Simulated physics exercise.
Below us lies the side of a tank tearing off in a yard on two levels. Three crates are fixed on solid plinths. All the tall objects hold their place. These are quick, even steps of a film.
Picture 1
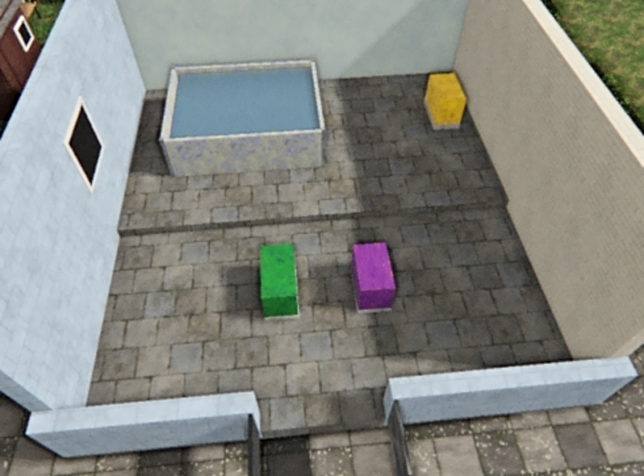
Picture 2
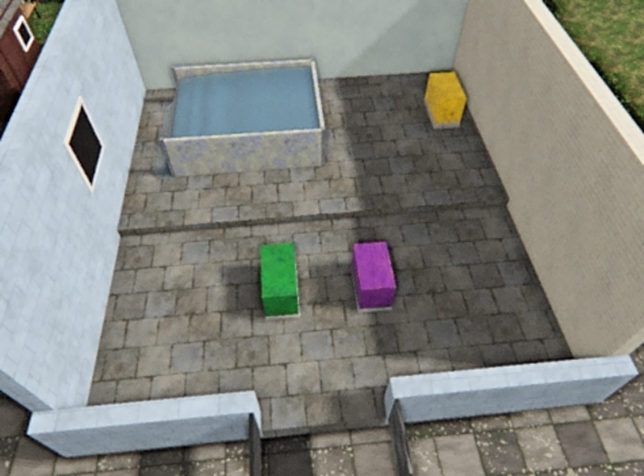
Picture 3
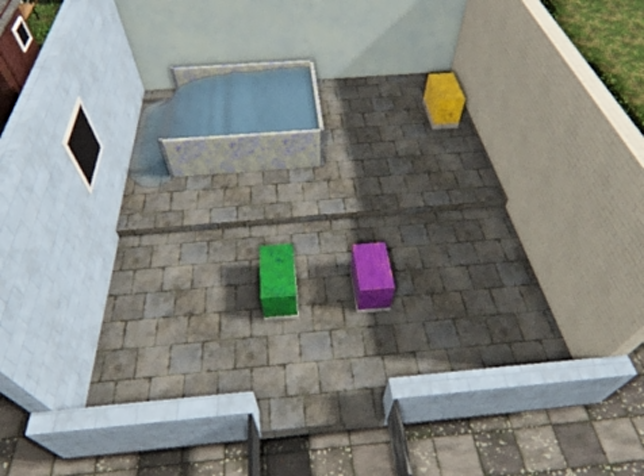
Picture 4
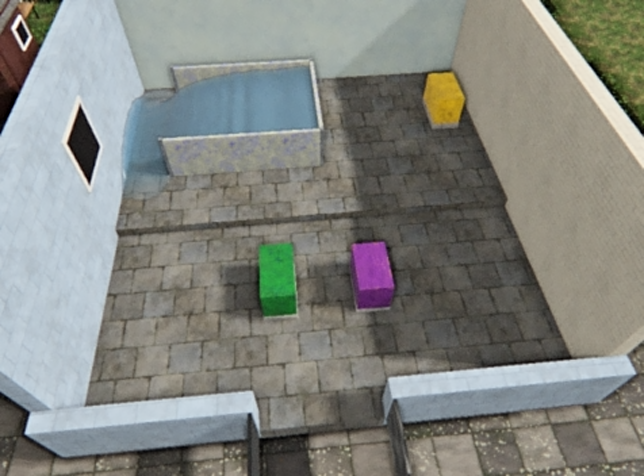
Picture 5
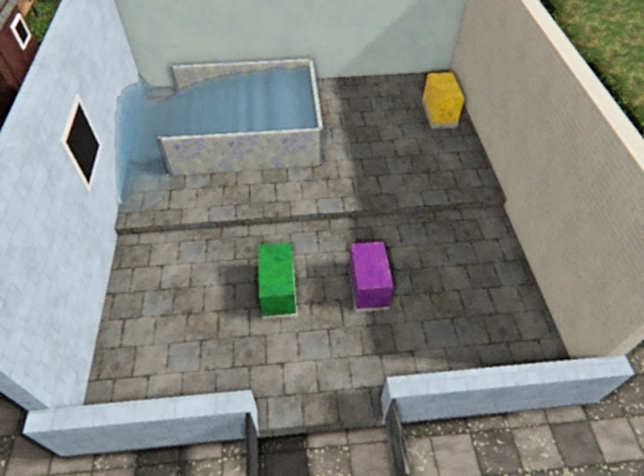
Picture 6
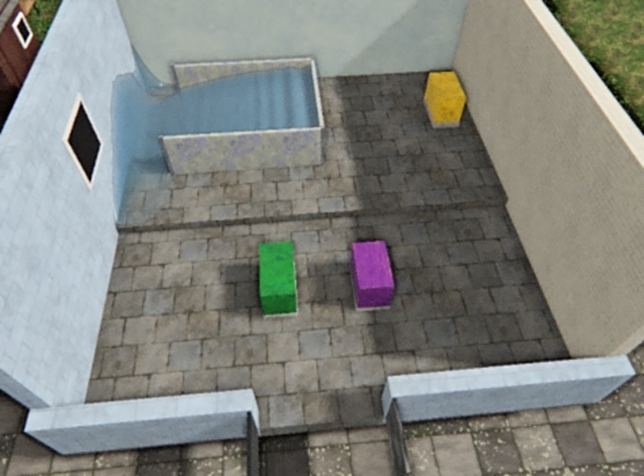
To begin with, water lies still in a walled tank at the back left of a paved yard with green, purple and yellow blocks. The tank's left side opens and water pours out through the gap, reaching the pale blue wall and spreading along its foot while the blocks stay put.
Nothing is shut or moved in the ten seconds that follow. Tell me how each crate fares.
One by one: The yellow crate gets wet; the purple crate gets wet; the green crate gets wet.
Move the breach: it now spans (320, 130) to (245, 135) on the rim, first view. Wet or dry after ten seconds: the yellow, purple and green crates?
Then: The yellow crate is spared, the purple crate is topped, the green crate is topped.
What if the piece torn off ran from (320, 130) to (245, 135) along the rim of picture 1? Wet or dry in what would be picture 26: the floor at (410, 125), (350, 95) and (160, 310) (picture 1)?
As listed: Dry, clear, covered.
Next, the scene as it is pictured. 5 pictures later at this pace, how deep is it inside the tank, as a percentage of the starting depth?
Near 60 in a hundred.
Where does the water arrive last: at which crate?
The purple crate.
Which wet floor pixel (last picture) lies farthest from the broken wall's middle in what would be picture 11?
At about (97, 347).
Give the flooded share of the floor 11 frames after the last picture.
I make it 35 per cent.
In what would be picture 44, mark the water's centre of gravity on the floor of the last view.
Around (268, 176).
A moment on, water covers 20 % of the floor; the yellow crate not reached, the purple crate not reached, the green crate not reached.
Next, water covers 35 % of the floor; the yellow crate not reached, the purple crate not reached, the green crate water round its plinth.
Then, water covers 50 % of the floor; the yellow crate water round its plinth, the purple crate not reached, the green crate water round its plinth.
Later, water covers 85 % of the floor; the yellow crate water round its plinth, the purple crate water round its plinth, the green crate water round its plinth.
In the end, water covers 95 % of the floor; the yellow crate was topped, the purple crate was topped, the green crate was topped.
